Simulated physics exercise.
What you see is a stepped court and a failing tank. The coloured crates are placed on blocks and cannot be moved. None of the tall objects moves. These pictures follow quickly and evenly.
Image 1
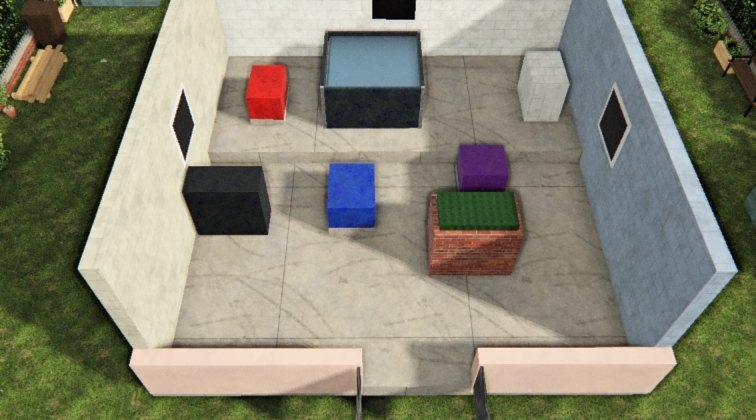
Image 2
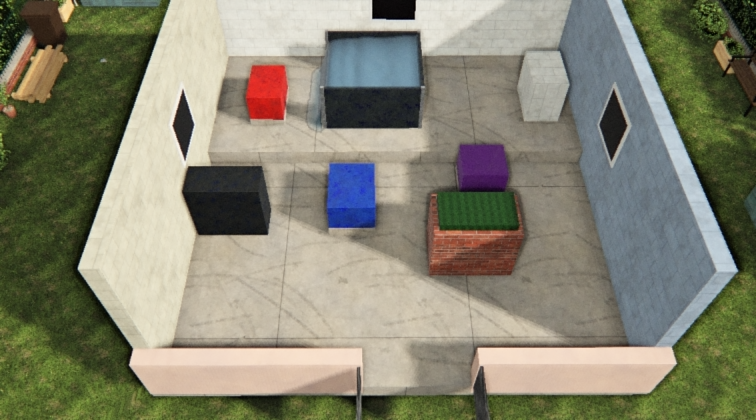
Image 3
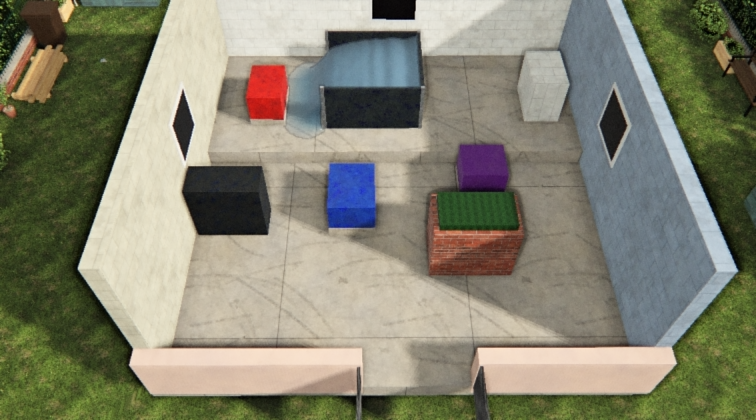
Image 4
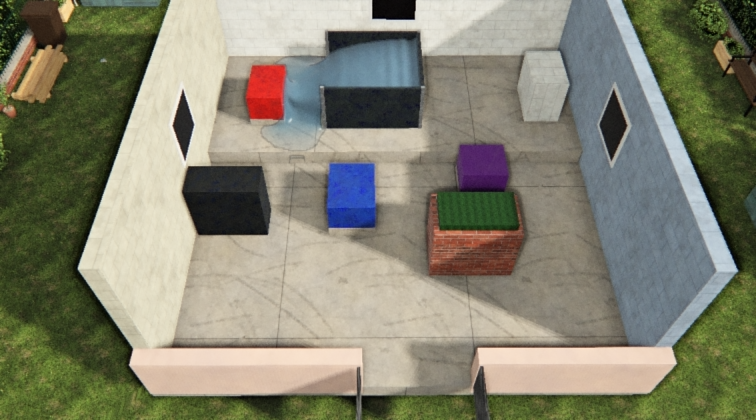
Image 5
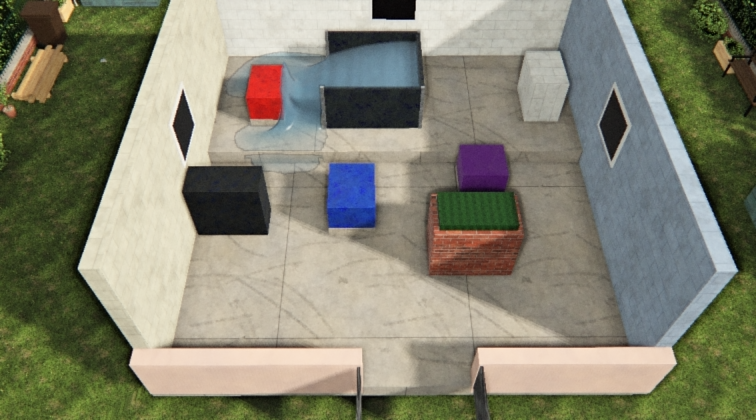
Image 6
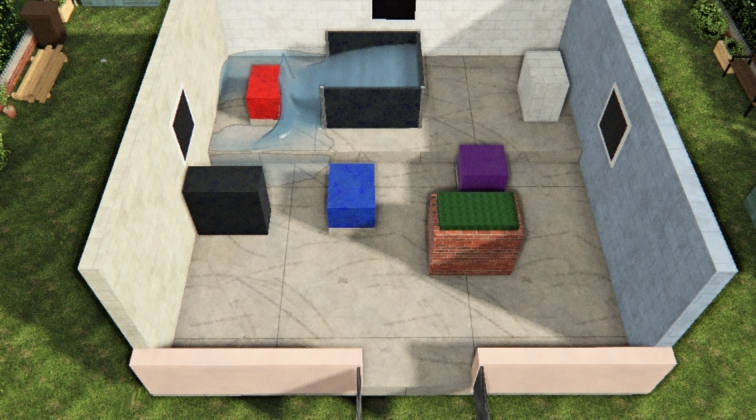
Water burst from the left side of a dark tank in a walled court, rushed to the red block, then wrapped around it and spread toward the left wall and over the step.
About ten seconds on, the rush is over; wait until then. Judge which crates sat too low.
The red crate was too low. The blue crate was too low. The purple crate was too low.
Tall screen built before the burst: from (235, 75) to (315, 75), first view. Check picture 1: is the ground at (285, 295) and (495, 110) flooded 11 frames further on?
Reached, untouched.
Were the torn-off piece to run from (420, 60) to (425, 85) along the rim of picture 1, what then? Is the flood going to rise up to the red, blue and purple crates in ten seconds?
Red stays untouched, blue stays untouched, purple gets drenched.
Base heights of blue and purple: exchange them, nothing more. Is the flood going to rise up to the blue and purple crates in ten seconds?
Then: The blue crate takes water; the purple crate is wetted.
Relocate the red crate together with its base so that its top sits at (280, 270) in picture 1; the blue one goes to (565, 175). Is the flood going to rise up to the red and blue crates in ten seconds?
One by one: The red one keeps dry, the blue one remains dry.
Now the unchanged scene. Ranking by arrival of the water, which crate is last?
Coming in last, the one in purple.
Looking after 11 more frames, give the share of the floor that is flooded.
Around 35 percent of it.
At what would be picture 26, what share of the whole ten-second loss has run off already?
Something close to 0 percent by that point.
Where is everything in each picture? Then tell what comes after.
In the first picture, still water in the tank at (373, 62).
In the second picture, the front is at (320, 130), out from the gap at (328, 84).
In the third picture, water pours out at (328, 87) and has run to (295, 133).
In the fourth picture, the front is at (278, 144), out from the gap at (328, 88).
In the fifth picture, the front is at (229, 86), out from the gap at (328, 89).
In the sixth picture, water pours out at (328, 89) and has run to a hidden place.
A moment on, water covers 20 % of the floor; the red crate water round its plinth, the blue crate water round its plinth, the purple crate not reached.
Next, water covers 35 % of the floor; the red crate water round its plinth, the blue crate water round its plinth, the purple crate not reached.
Then, water covers 45 % of the floor; the red crate water round its plinth, the blue crate water round its plinth, the purple crate not reached.
Later, water covers 70 % of the floor; the red crate water round its plinth, the blue crate water round its plinth, the purple crate water round its plinth.
In the end, water covers 90 % of the floor; the red crate was topped, the blue crate was topped, the purple crate was topped.
